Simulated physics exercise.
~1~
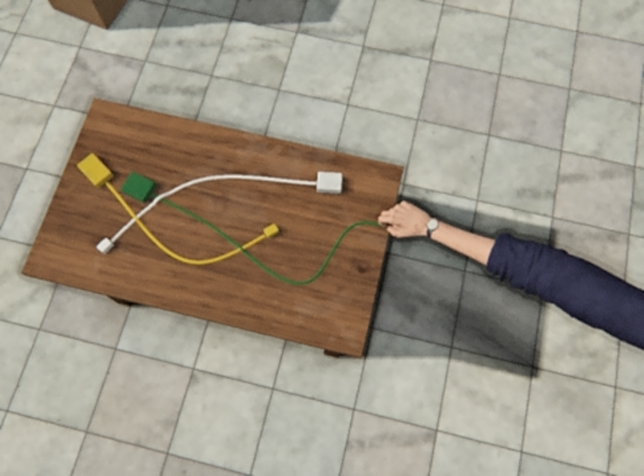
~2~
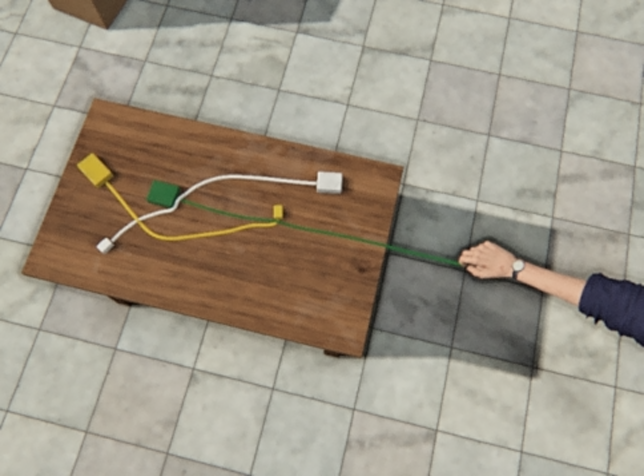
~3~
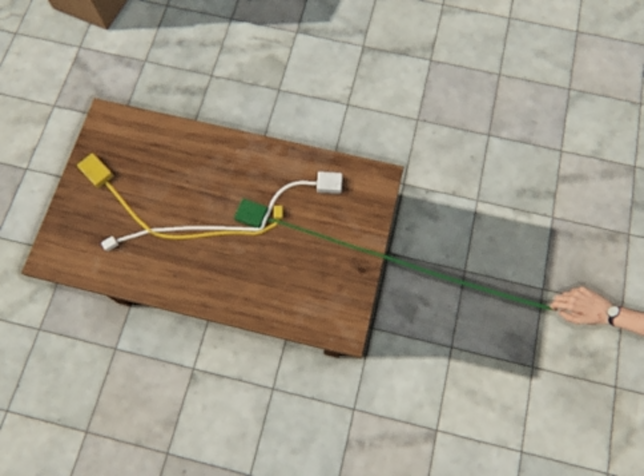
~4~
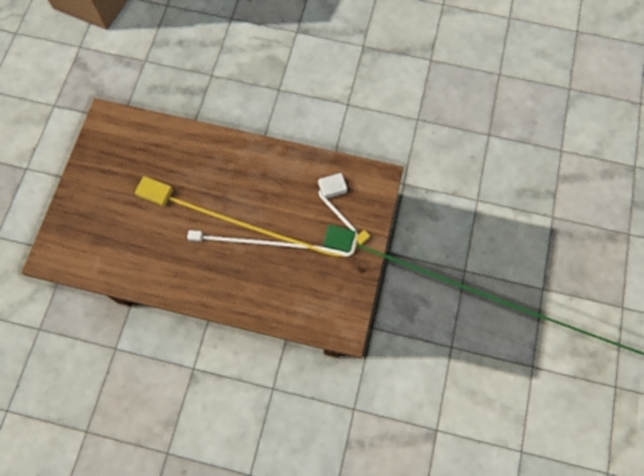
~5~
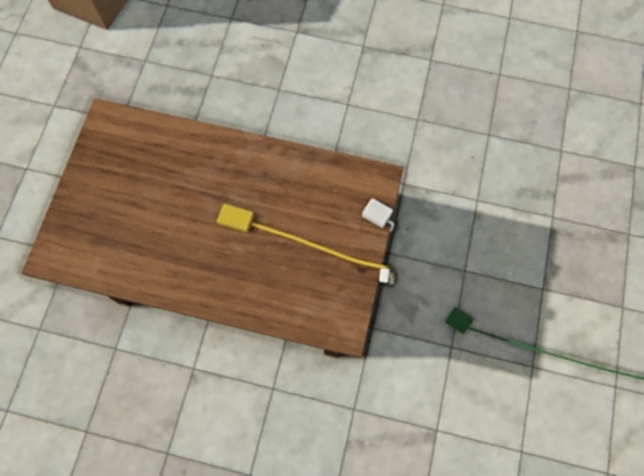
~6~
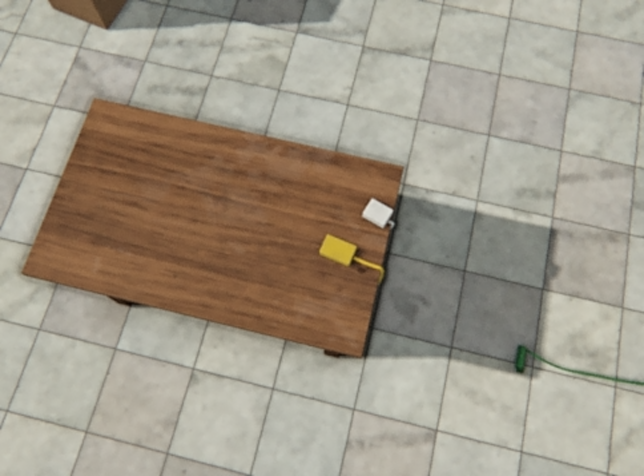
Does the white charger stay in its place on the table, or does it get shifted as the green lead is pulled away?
The white charger gets shifted. It moves a short way towards the right edge and ends there, still on the table.
